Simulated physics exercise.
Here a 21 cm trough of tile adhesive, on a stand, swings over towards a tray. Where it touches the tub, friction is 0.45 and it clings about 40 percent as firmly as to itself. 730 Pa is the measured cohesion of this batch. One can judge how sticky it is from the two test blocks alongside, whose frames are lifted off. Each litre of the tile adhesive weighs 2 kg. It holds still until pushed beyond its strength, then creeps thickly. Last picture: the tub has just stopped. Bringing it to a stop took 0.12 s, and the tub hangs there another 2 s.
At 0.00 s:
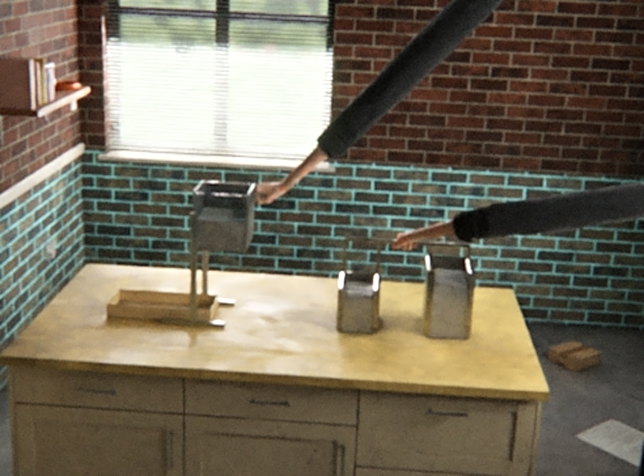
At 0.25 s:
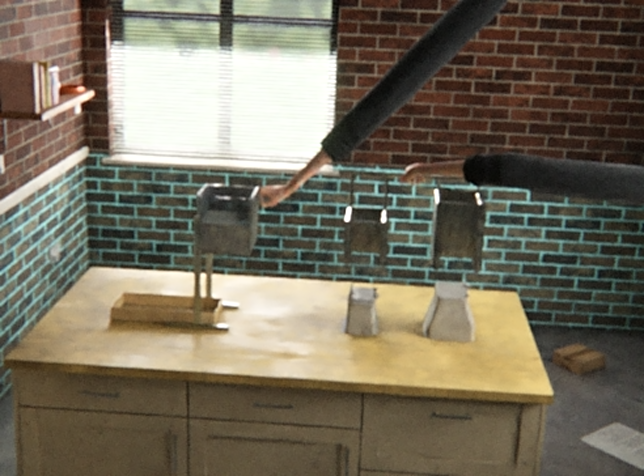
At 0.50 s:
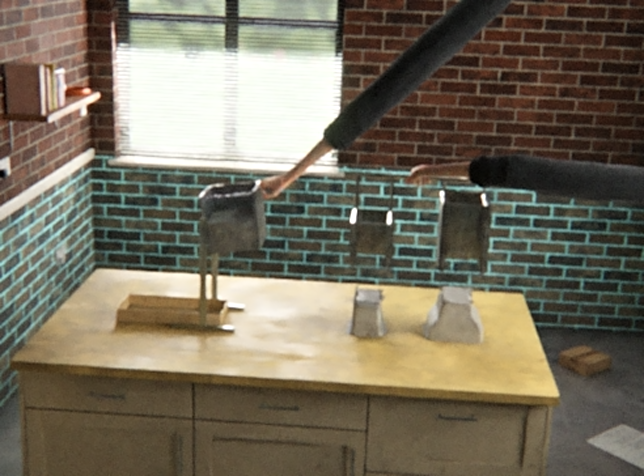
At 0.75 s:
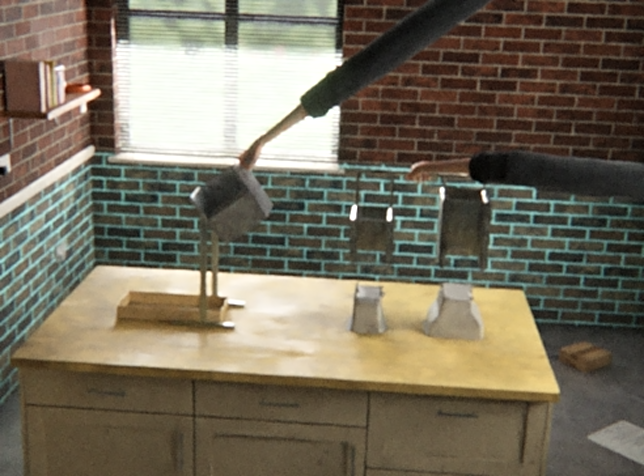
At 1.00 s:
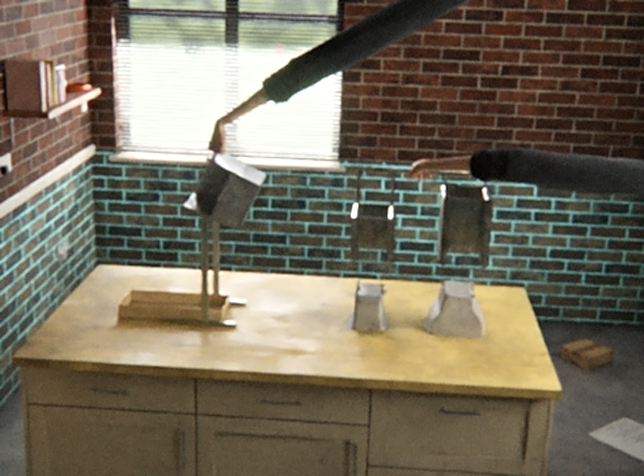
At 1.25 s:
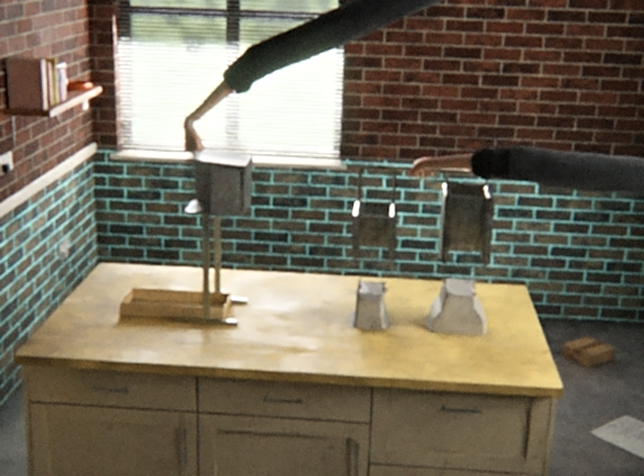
A hand tips a metal tub leftward after two blocks slump beneath their lifted molds.
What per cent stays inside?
100 %.
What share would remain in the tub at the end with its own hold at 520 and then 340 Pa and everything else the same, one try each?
100 %, then 90 %.
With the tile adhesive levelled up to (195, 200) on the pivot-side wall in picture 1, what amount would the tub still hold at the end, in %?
I'd say close to 100 % stays in the tub.
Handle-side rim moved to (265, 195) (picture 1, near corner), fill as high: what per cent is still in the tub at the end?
100 %.
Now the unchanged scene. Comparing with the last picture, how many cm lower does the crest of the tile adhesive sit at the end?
About 3 cm.
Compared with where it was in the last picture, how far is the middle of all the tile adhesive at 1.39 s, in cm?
Around 2 cm.
After 1.39 s, the tub is at 88 degrees and holds 100 %.
After 1.56 s, the tub is at 88 degrees and holds 100 %.
After 1.73 s, the tub is at 88 degrees and holds 100 %.
After 1.90 s, the tub is at 88 degrees and holds 100 %.
After 3.25 s, the tub is at 88 degrees and holds 100 %.
